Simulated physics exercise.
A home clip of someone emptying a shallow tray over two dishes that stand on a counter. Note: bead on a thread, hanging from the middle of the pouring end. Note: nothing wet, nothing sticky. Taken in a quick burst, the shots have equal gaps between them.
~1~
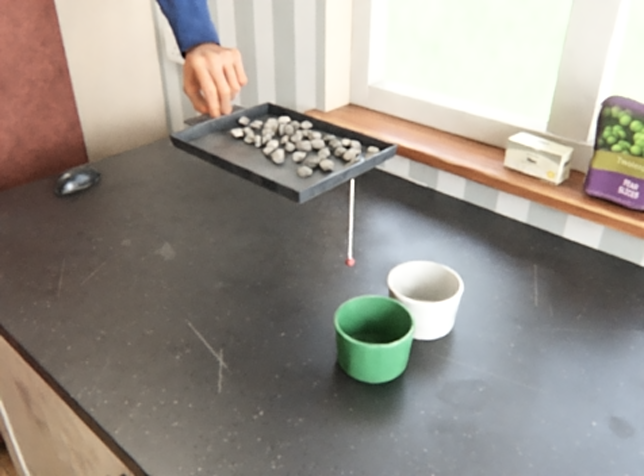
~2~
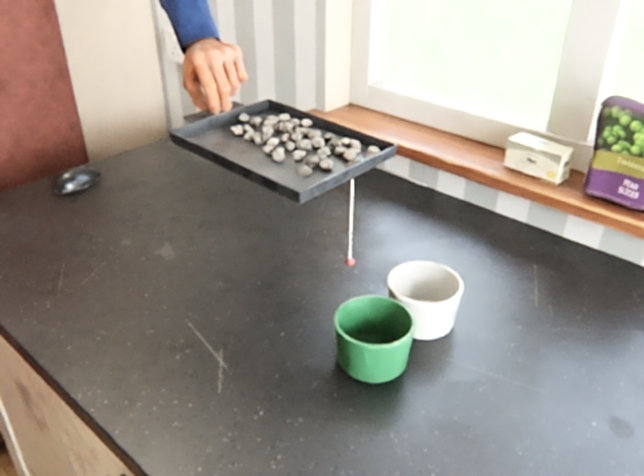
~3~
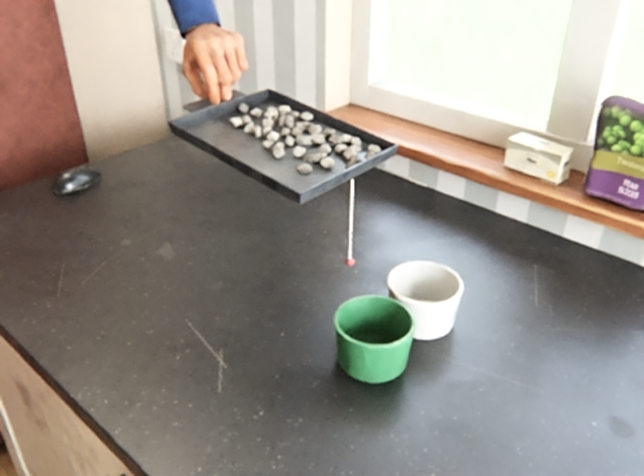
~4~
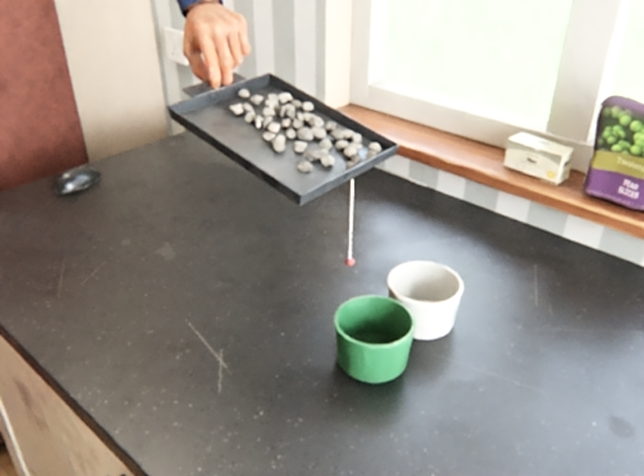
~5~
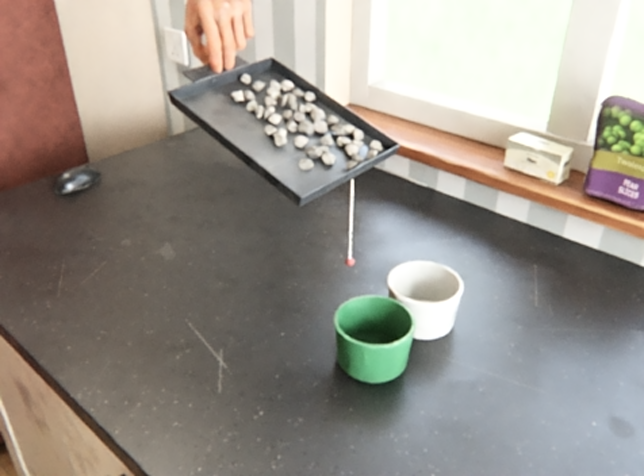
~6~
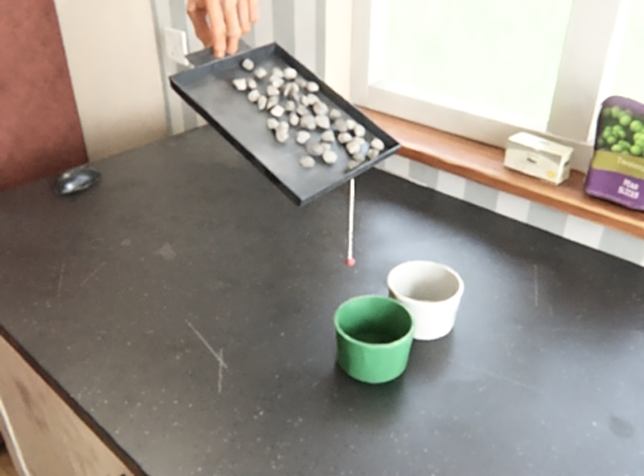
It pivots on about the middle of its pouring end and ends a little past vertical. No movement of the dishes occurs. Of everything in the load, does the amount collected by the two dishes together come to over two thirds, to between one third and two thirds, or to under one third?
It comes to between one third and two thirds.
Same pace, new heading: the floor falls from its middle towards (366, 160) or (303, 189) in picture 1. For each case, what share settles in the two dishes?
In turn, 0 percent and then 0 percent.
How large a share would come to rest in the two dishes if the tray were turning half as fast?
About 60 per cent.
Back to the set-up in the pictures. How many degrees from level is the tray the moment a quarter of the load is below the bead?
Near 85 degrees.
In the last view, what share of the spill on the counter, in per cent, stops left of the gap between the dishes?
I'd say some 90 in a hundred.
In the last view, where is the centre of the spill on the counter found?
Somewhere near (330, 339), I think.
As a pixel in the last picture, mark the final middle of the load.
About (376, 340).
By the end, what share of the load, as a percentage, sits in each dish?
The left dish has 20 per cent, the right dish has 30.
Shortly afterwards, tray tipped steeply; all but a few on the tray; a little in the air.
Next, tray tipped past a quarter turn; near a third on the tray; near a quarter in the left dish; a little in the right dish; near a quarter outside both; a little in the air.
Some moments later, tray tipped past a quarter turn; near a quarter in the left dish; near a quarter in the right dish; near half outside both; only a few in the air.
In the end, tray tipped past a quarter turn; near a quarter in the left dish; near a quarter in the right dish; near half outside both; only a few in the air.
